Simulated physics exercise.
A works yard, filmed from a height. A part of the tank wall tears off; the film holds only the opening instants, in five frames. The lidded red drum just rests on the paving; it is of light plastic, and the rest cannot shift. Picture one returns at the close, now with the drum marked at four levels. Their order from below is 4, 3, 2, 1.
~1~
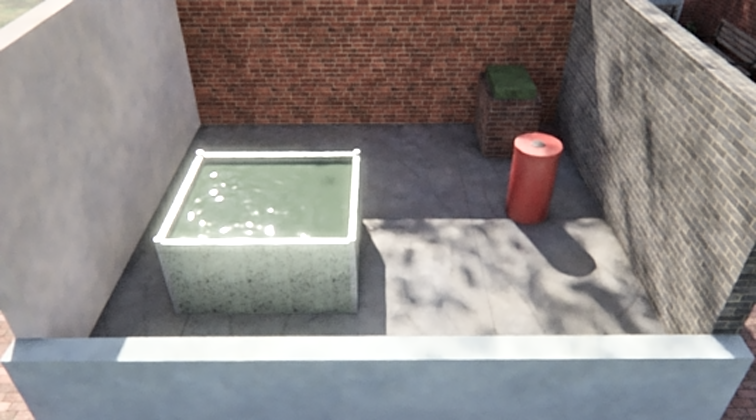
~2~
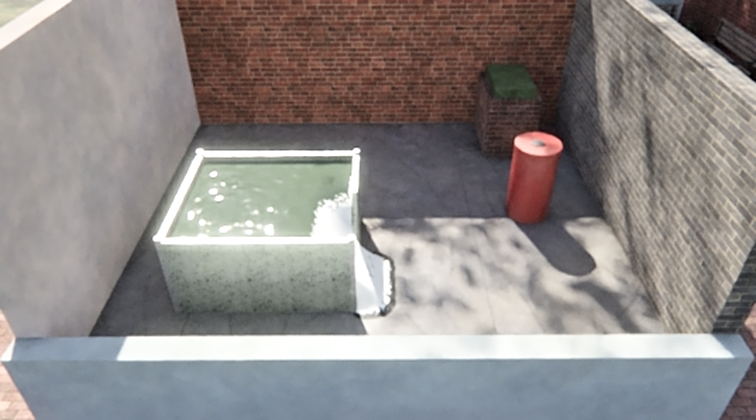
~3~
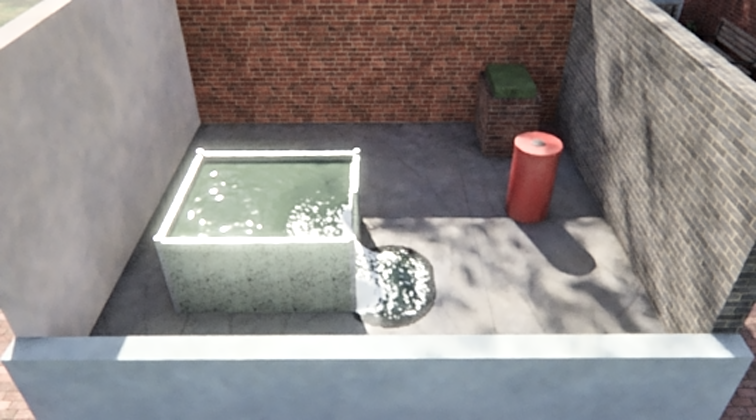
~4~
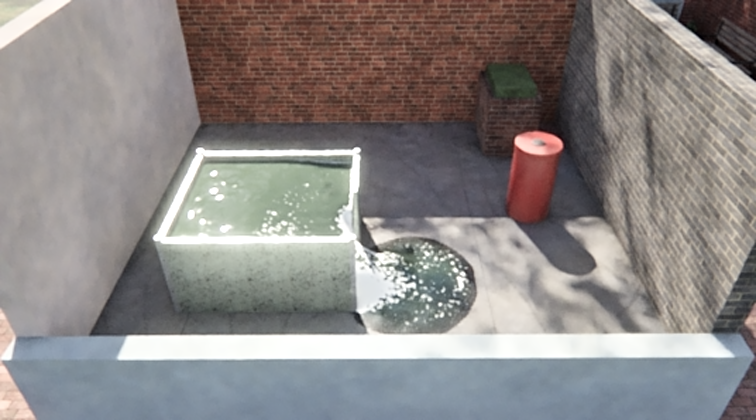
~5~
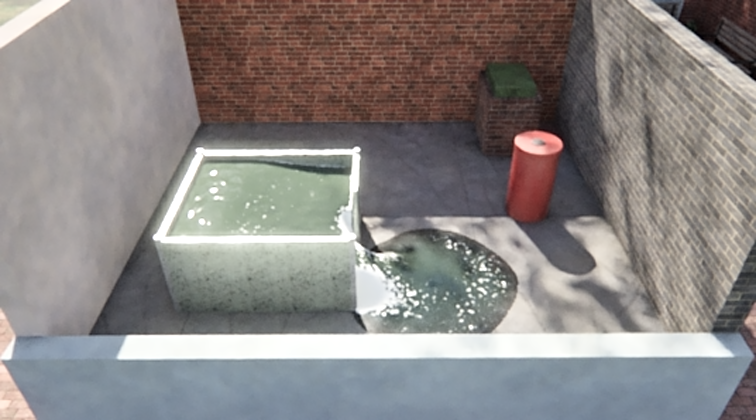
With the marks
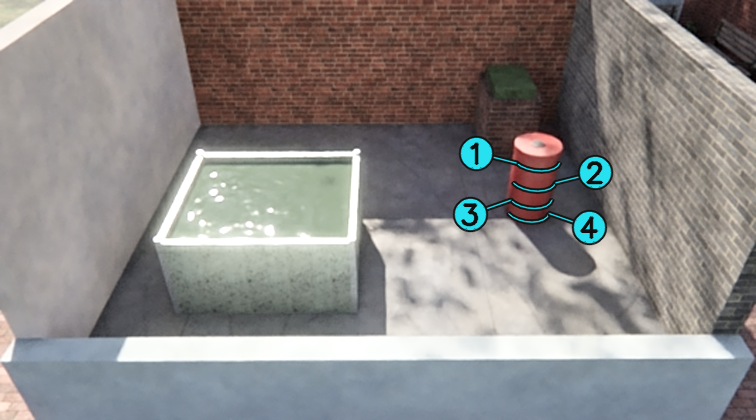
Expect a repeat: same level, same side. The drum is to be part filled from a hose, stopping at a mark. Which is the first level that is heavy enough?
Level 2 just does it.
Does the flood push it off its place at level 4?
Yes.
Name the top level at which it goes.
The answer is 3.
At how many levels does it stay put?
Two of them.
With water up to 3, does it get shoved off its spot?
Yes.
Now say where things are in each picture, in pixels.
In the first frame, lid of the red drum at (538, 144); tank full, its middle at (269, 200).
In the second frame, 1 % of the ground under water, its edge towards the drum at (386, 264).
In the third frame, 4 % of the ground under water, its edge towards the drum at (422, 264).
In the fourth frame, 6 % of the ground under water, its edge towards the drum at (437, 245).
In the fifth frame, lid of the red drum at (539, 143); 10 % of the ground under water, its edge towards the drum at (485, 252).
In cyan, 1 at (541, 171); 2 at (537, 191); 3 at (534, 208); 4 at (531, 222); from the bottom up 4, 3, 2, 1.
If 1 is chosen, it does not move.
If 2 is chosen, it does not move.
If 3 is chosen, it is pushed about half its own width away.
If 4 is chosen, it is pushed about 3 times its own width away.
